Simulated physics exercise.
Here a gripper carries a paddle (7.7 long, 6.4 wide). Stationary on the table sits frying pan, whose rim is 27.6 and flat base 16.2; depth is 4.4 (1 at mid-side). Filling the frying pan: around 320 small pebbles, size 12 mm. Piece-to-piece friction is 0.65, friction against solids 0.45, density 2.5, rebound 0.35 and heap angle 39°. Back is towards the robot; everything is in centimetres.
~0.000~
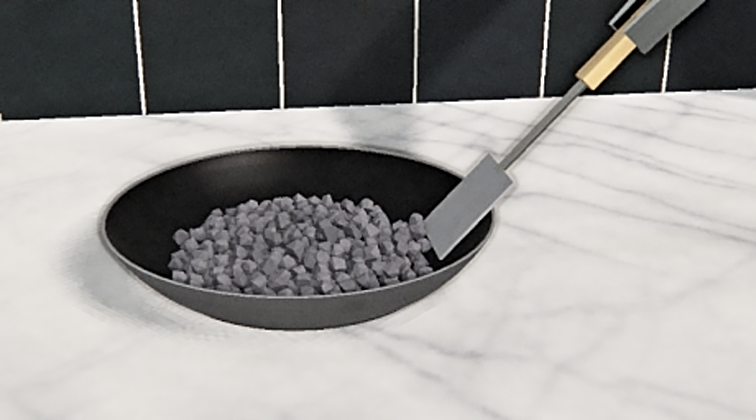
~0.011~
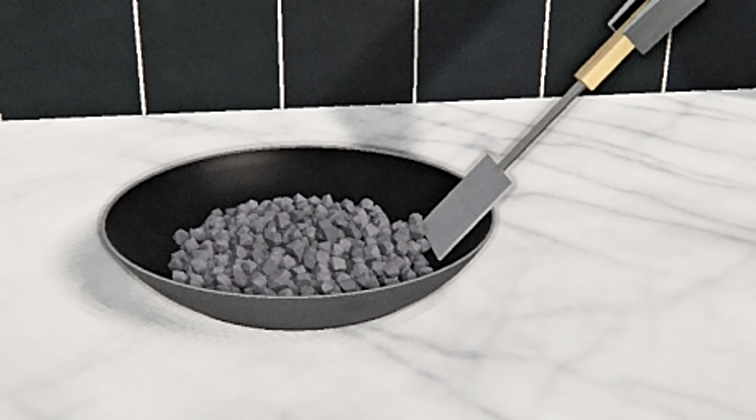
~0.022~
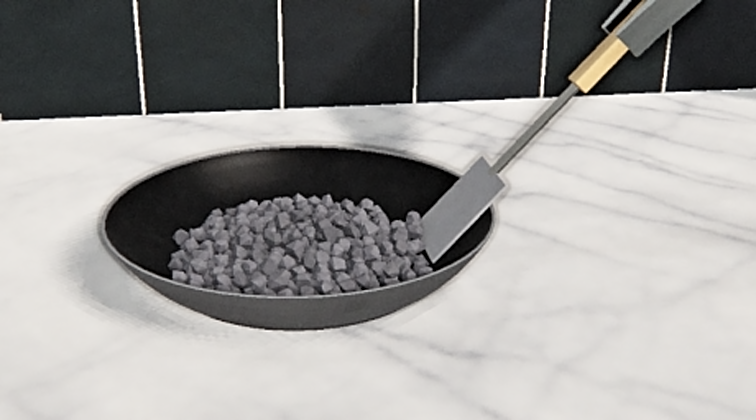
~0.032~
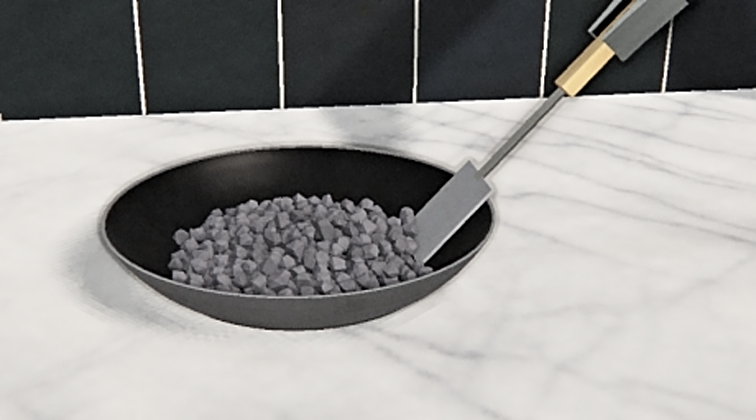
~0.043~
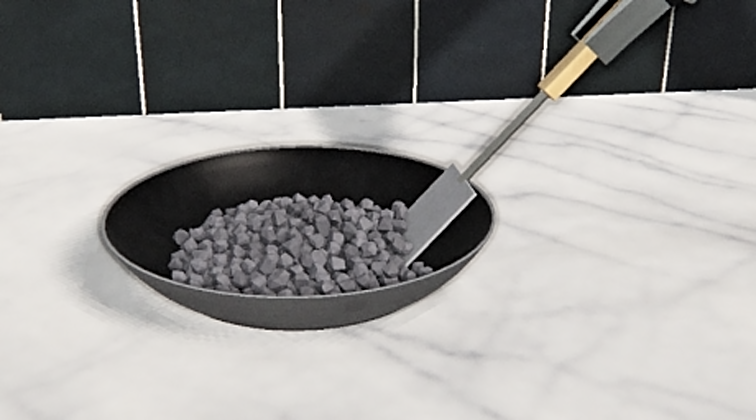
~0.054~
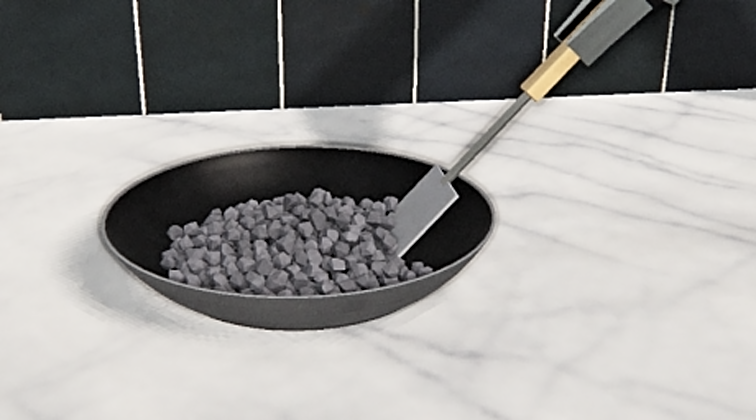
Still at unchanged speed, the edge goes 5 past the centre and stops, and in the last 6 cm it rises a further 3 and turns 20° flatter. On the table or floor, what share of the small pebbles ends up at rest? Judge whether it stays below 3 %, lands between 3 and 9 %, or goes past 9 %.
It lands between 3 and 9 %.
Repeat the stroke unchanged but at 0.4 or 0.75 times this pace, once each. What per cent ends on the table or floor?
I'd say near 0 and then near 0 per cent.
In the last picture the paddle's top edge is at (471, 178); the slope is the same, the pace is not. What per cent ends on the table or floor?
Near 0 in a hundred.
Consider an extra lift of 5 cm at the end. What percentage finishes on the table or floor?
10 per cent.
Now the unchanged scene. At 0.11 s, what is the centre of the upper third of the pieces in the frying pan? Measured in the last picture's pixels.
The middle sits at approx. (256, 225).
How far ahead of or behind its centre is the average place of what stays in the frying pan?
Ahead, by around 4.5 cm.
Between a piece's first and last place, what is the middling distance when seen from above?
About 4 cm.
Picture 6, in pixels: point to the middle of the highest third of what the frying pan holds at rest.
The middle lies somewhere around (170, 233).
By 0.08 s, sloping 47°, highest piece 5 above the table; 319 in the frying pan.
By 0.11 s, sloping 40°, highest piece 6 above the table; 319 in the frying pan.
By 0.32 s, sloping 27°, highest piece 6 above the table; 305 in the frying pan, 12 on the table or floor, 2 on the blade or in flight.
By 1.37 s, sloping 27°, highest piece 5 above the table; 303 in the frying pan, 16 on the table or floor.
Final count, 303 in the frying pan, 16 on the table or floor. That is 5 % on the table or floor.
